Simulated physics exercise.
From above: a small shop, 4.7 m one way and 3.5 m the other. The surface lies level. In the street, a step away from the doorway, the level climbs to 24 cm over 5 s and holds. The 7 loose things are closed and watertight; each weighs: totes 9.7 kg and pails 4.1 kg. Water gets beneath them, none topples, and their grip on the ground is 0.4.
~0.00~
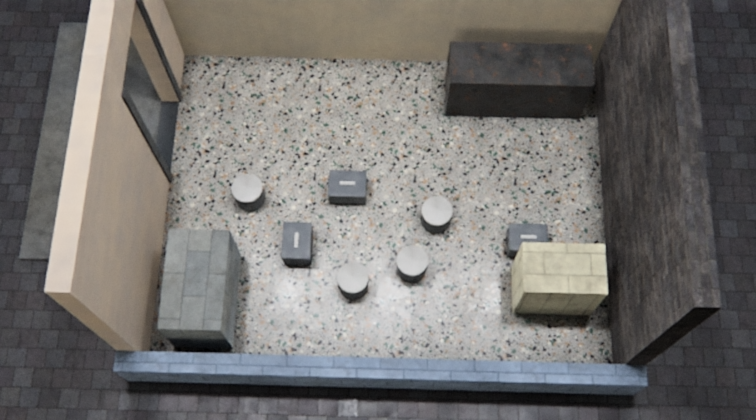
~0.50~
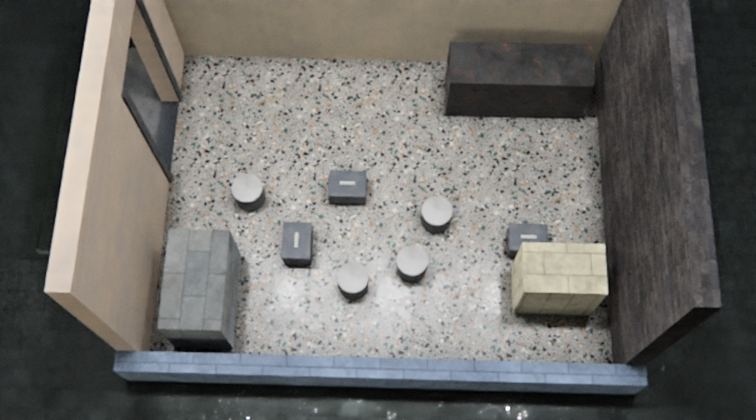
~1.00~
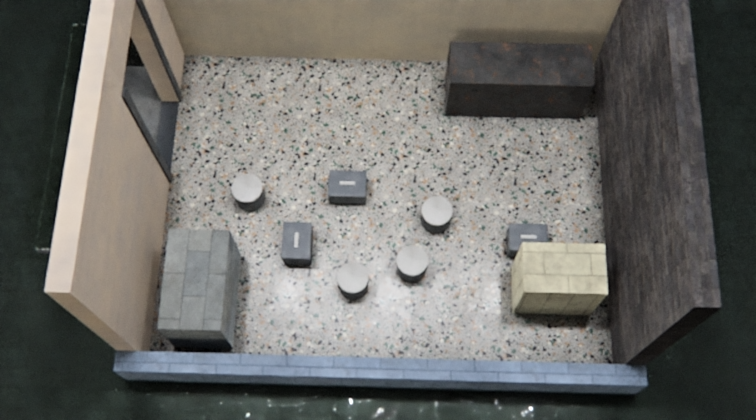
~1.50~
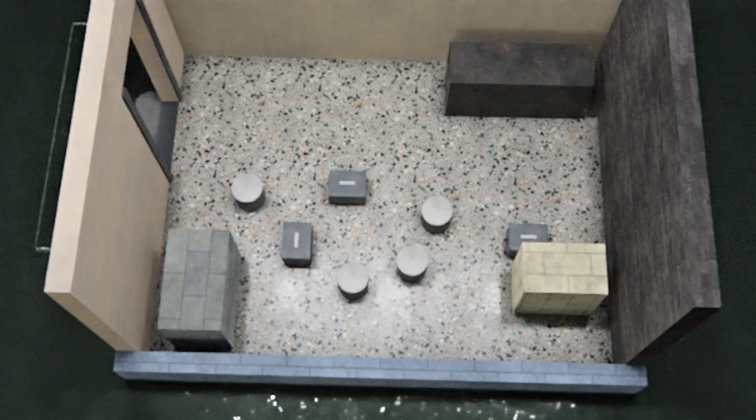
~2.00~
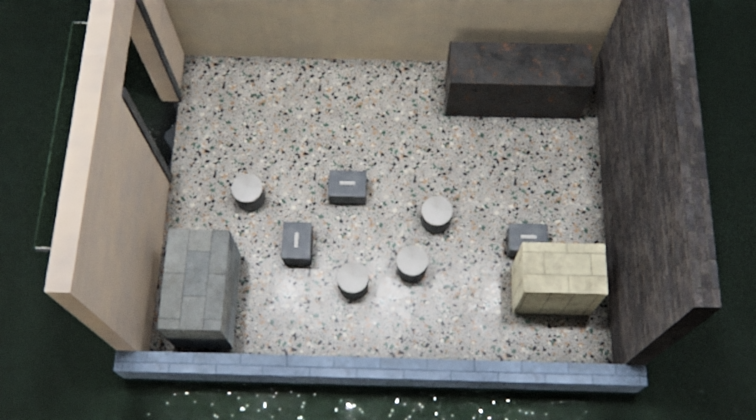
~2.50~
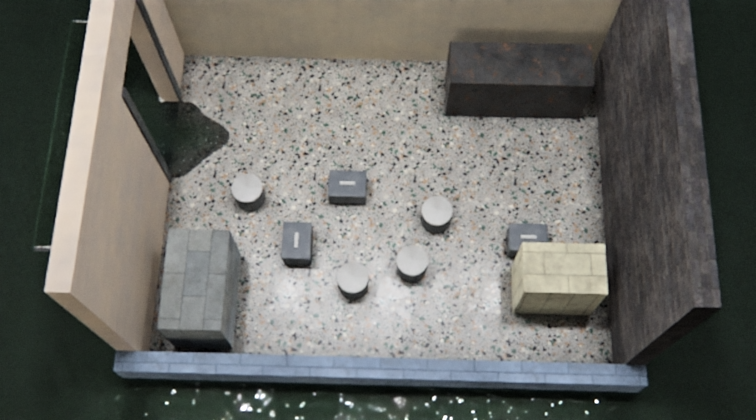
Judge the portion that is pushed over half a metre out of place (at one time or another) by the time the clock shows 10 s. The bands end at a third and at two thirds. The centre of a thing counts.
Share: From one to two thirds.
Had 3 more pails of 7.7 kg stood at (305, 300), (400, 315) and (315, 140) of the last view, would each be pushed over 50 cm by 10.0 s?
In turn: Under, less, past it.
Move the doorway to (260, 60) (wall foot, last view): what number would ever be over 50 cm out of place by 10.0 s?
In that case 5 of them.
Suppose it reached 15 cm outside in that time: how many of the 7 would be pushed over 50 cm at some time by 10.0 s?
In that case 1 of them.
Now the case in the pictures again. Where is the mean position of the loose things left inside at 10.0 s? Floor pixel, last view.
At about (411, 276).
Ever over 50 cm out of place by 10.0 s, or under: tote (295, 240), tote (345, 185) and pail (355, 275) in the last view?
In turn: Short of it, over, under.
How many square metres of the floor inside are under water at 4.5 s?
Some 5.0 m2.
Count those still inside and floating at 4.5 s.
At that moment 0.
After 3.5 s 0 of 7 are over 50 cm from their spots; 0 afloat.
After 4.5 s 0 of 7 are over 50 cm from their spots; 0 afloat.
After 7.0 s 1 of 7 are over 50 cm from their spots; 0 afloat.
After 10.0 s 3 of 7 are over 50 cm from their spots, and 3 have been at some point; 3 afloat.
